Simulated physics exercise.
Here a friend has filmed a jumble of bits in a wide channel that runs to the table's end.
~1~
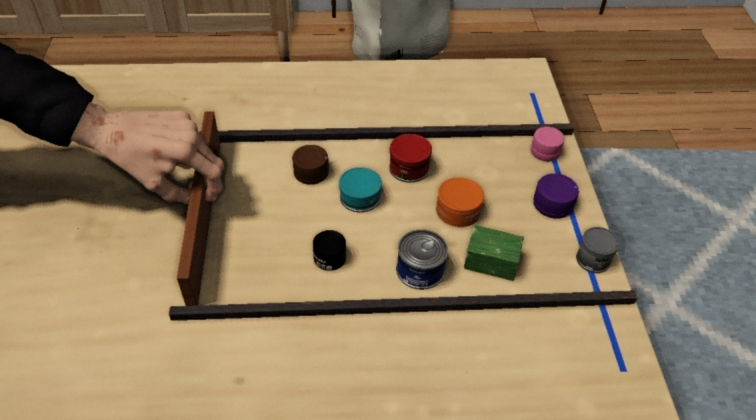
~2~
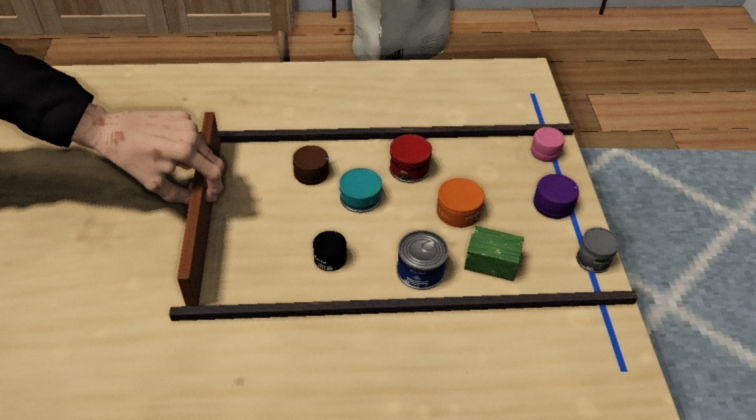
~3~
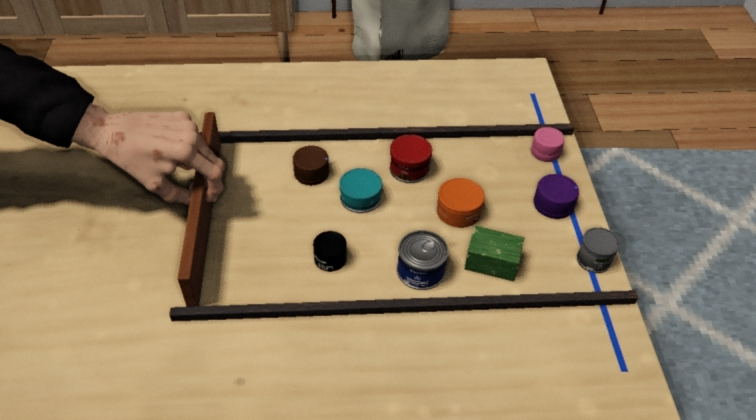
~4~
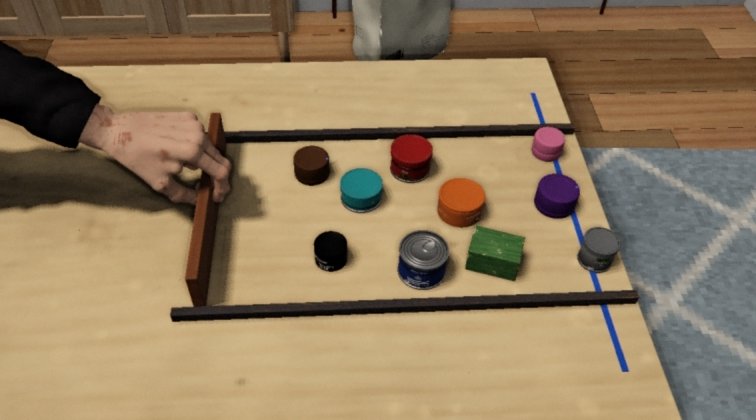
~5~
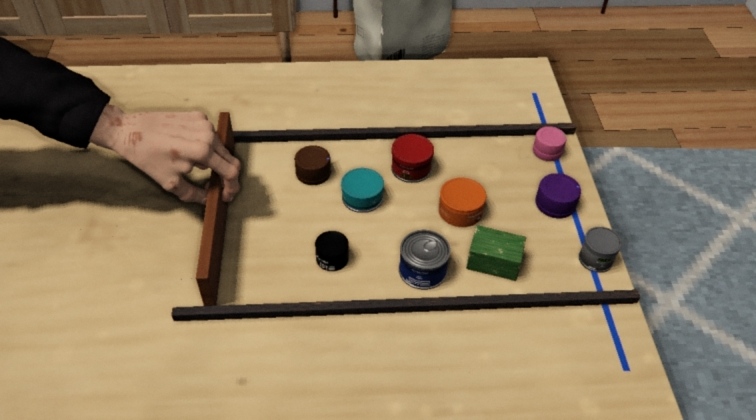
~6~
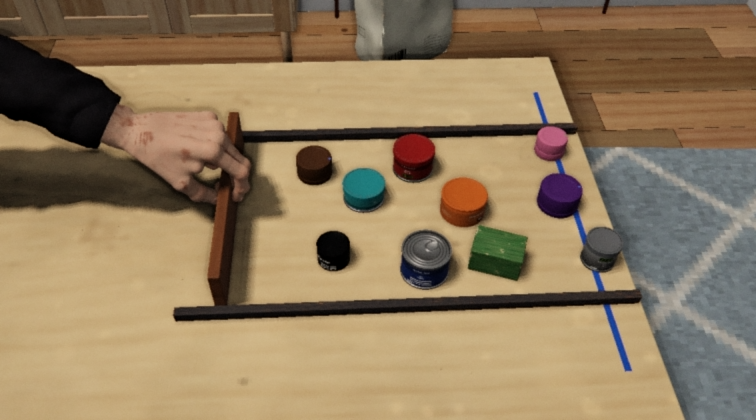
On a pale wooden table above a plank floor and blue patterned rug, seen from above at an angle, two dark rails form a wide channel. Between them sit brown, teal, red, orange, black, blue and green items, with pink, purple and grey ones by a blue line at right. A hand holds a reddish-brown board, still at first, then slides it slightly rightward without touching them, the view barely shifting.
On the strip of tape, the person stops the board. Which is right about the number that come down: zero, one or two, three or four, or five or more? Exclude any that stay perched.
The right one is five or more.
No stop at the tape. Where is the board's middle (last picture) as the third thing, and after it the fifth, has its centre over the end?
Roughly (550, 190) for the earlier crossing, roughly (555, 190) for the later one.
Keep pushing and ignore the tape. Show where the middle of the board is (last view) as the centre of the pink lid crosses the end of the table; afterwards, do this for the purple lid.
Roughly (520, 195); for the second one, roughly (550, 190).
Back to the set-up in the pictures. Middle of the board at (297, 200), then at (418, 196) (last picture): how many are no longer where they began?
That makes 1 at the first spot and 7 at the second.
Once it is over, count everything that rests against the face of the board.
The count in contact is 5.
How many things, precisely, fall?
The answer is exactly 5.
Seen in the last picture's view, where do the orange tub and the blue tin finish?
The orange tub stops around (601, 208); the blue tin around (624, 266).
Soon after, none off yet; grey tin at rest near (601, 250); pink lid at rest near (551, 144); purple lid at rest near (559, 196).
Then, none off yet; grey tin moved a little near (616, 249); pink lid moved about its own width near (580, 138); purple lid moved a little near (573, 190).
By the end, the number that fall off is five or more; fallen, red pot, green block, purple lid, pink lid and grey tin.
